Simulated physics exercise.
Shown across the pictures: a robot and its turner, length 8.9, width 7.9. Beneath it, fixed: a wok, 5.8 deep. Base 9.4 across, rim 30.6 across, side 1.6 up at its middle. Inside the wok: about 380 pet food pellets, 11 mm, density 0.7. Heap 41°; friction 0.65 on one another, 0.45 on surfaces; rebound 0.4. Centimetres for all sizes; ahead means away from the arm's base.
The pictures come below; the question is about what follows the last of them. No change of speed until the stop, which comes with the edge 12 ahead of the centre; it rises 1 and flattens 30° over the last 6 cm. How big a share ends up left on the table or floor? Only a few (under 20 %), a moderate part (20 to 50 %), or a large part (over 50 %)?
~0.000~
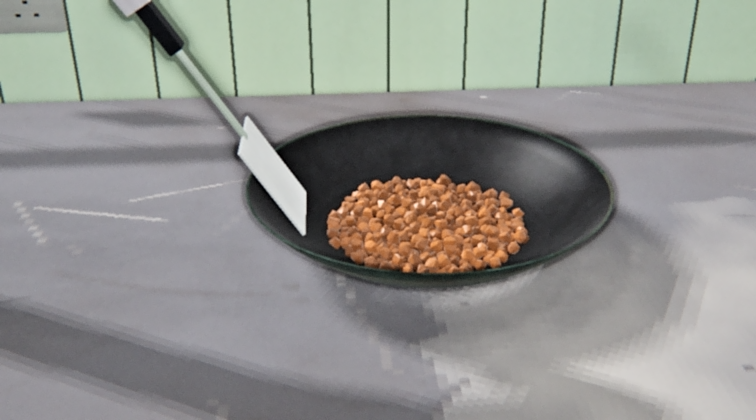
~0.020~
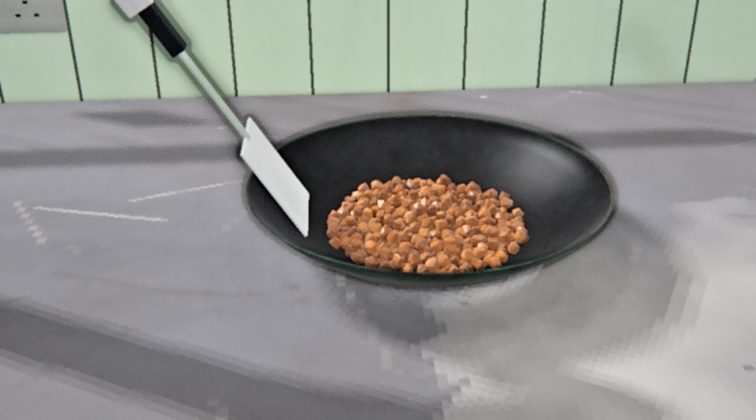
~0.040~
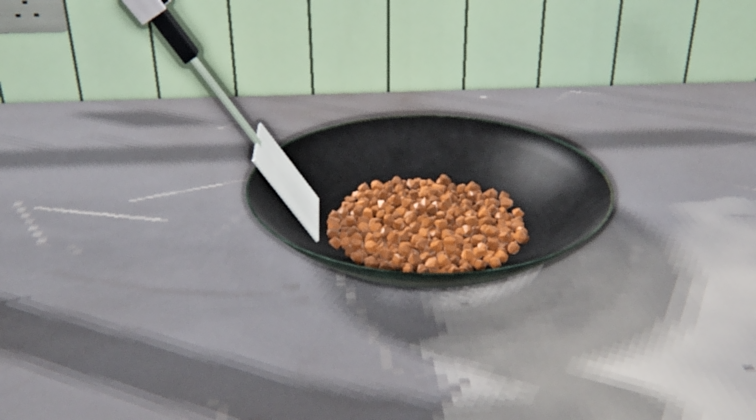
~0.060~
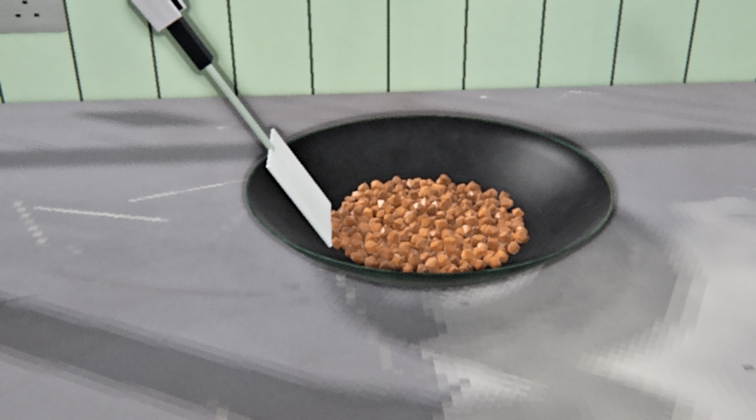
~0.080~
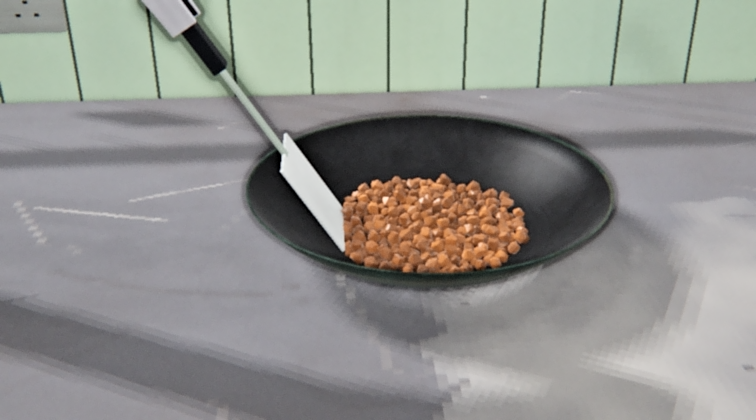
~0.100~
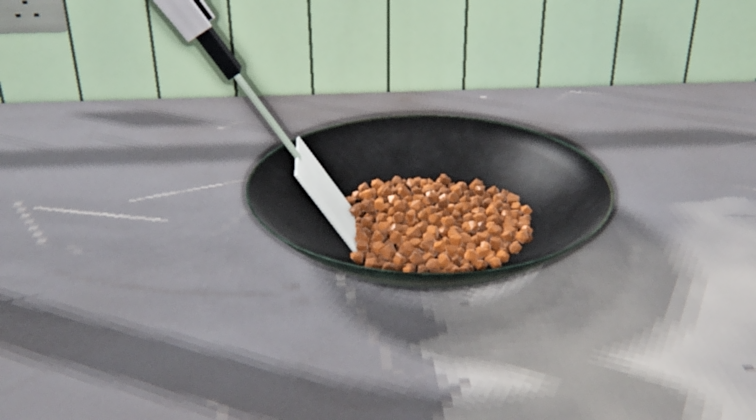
A moderate part.
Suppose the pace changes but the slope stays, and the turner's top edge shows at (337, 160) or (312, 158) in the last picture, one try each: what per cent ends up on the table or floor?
Respectively, some 50 and 40 per cent.
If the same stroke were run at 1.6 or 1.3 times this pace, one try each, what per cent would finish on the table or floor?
Close to 45 and 40 percent respectively.
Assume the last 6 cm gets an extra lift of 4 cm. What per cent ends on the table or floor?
I'd reckon around 20 per cent.
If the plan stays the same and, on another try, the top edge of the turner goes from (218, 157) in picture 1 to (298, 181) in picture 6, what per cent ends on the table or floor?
Some 45 per cent.
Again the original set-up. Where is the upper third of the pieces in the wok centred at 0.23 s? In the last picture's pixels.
Roughly pixel (518, 201).
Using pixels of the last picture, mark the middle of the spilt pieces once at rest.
Near (676, 221) in the last picture.
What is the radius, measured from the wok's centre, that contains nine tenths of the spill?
Radial distance: Approx. 30 cm.
By 0.23 s, sloping 58°, highest piece 5 above the table; 378 in the wok.
By 0.36 s, sloping 51°, highest piece 8 above the table; 369 in the wok, 9 on the blade or in flight.
By 0.62 s, sloping 28°, highest piece 7 above the table; 261 in the wok, 115 on the table or floor, 2 on the blade or in flight.
By 1.67 s, sloping 28°, highest piece 7 above the table; 261 in the wok, 117 on the table or floor.
Final count, 261 in the wok, 117 on the table or floor. That is 31 % on the table or floor.
